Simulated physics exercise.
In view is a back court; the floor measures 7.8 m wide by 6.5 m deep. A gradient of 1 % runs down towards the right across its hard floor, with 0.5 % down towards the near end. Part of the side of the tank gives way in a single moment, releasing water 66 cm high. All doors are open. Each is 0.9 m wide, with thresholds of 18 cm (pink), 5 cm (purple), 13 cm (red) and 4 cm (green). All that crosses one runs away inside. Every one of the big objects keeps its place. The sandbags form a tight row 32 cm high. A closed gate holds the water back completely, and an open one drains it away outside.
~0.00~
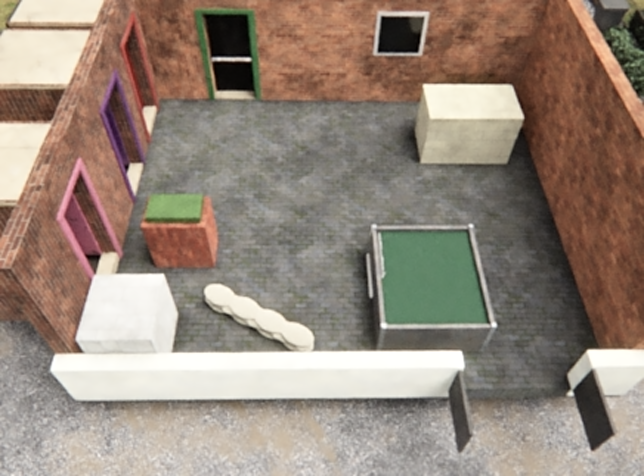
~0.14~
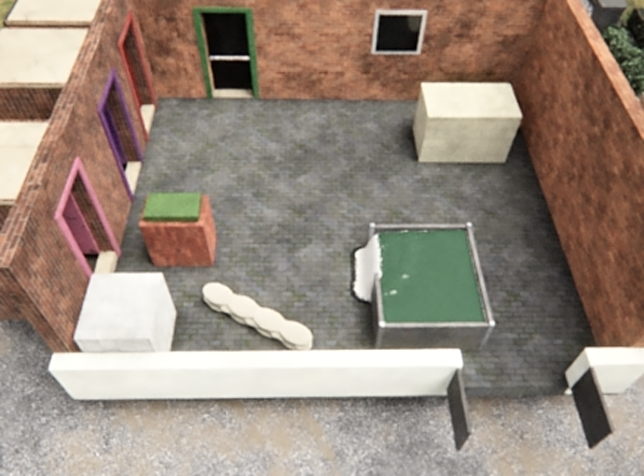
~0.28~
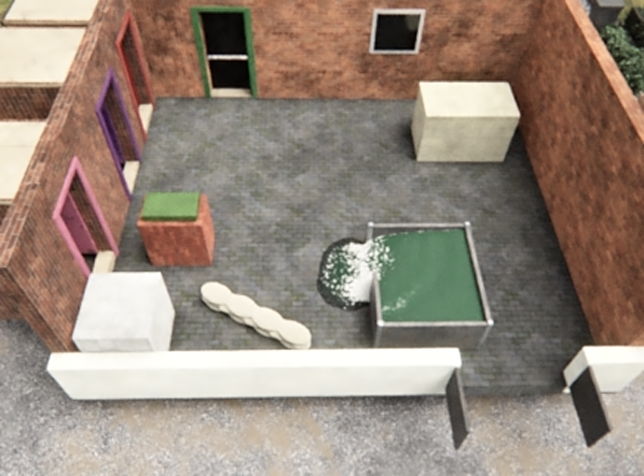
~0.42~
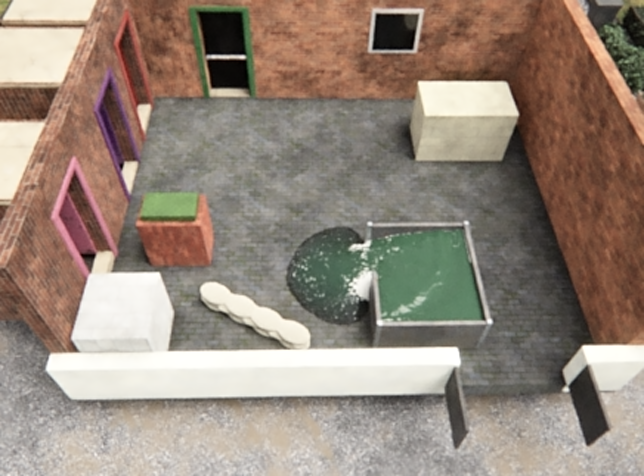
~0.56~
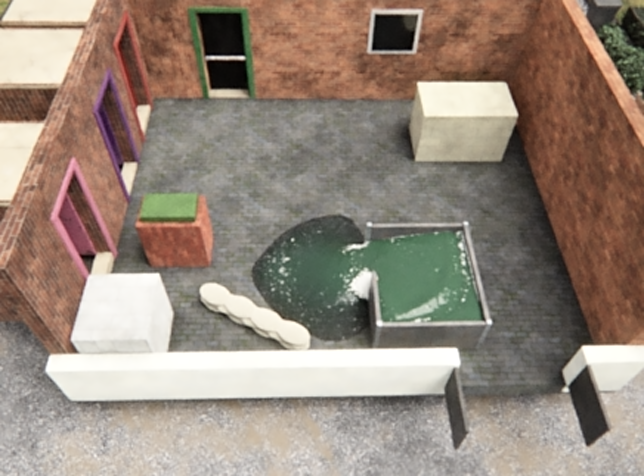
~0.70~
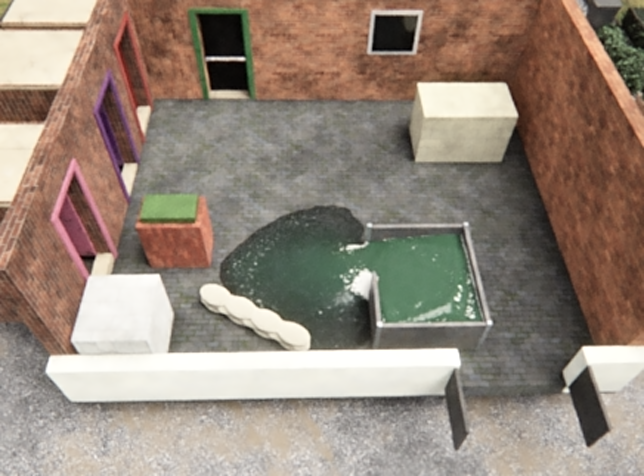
A paved back court enclosed by brick walls is seen from high above its low white front wall. Pink, purple and red doorways line the left, a green one stands at the back, and pale blocks, a green-topped brick box and a wavy bench surround a square tank of green water. The tank's left side gives way, and foaming water pours out, spreading leftward in a widening dark pool to the bench.
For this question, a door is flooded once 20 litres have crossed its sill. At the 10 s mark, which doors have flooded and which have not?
The pink door has not; the purple door has flooded; the red door has not; the green door has flooded.
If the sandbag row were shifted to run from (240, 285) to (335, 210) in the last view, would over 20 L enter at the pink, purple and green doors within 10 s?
Then, at the pink door it's not exceeded, at the purple door it's not exceeded, at the green door it's not exceeded.
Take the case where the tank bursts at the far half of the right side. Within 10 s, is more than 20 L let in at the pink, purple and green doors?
Then it goes pink fine, purple fine, green fine.
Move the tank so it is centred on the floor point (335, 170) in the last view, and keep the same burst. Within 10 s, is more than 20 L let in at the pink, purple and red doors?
Well, pink ends up inside the mark, purple ends up beyond the mark and red ends up beyond the mark.
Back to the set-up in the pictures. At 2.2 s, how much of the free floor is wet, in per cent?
Close to 35 in a hundred parts are wet.
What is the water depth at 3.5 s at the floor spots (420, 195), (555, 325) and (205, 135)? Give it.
Reading - approx. 0 / 0 / 4 cm.
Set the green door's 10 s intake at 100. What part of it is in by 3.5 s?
Share by then: ~ 0 %.
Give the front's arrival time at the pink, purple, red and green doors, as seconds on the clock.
Pink 1.3 s, purple 2.0 s, red 2.6 s, green 3.0 s.
After 1.4 s water covers 20 % of the floor and is deepest (31 cm) near (356, 266); pink door 5 cm at the sill, 0 L in, purple door not reached, red door not reached, green door not reached.
After 2.2 s water covers 35 % of the floor and is deepest (26 cm) near (220, 266); pink door 20 cm at the sill, 1 L in, purple door 9 cm at the sill, 0 L in, red door not reached, green door not reached.
After 3.5 s water covers 40 % of the floor and is deepest (25 cm) near (155, 99); pink door 15 cm at the sill, 9 L in, purple door 9 cm at the sill, 26 L in, red door 10 cm at the sill, 0 L in, green door 3 cm at the sill, 0 L in.
After 6.0 s water covers 55 % of the floor and is deepest (12 cm) near (245, 99); pink door 9 cm at the sill, 9 L in, purple door 4 cm at the sill, 35 L in, red door 10 cm at the sill, 0 L in, green door 10 cm at the sill, 22 L in.
After 10.0 s water covers 75 % of the floor and is deepest (12 cm) near (497, 106); pink door 4 cm at the sill, 10 L in, purple door 5 cm at the sill, 38 L in, red door 3 cm at the sill, 0 L in, green door 5 cm at the sill, 66 L in.
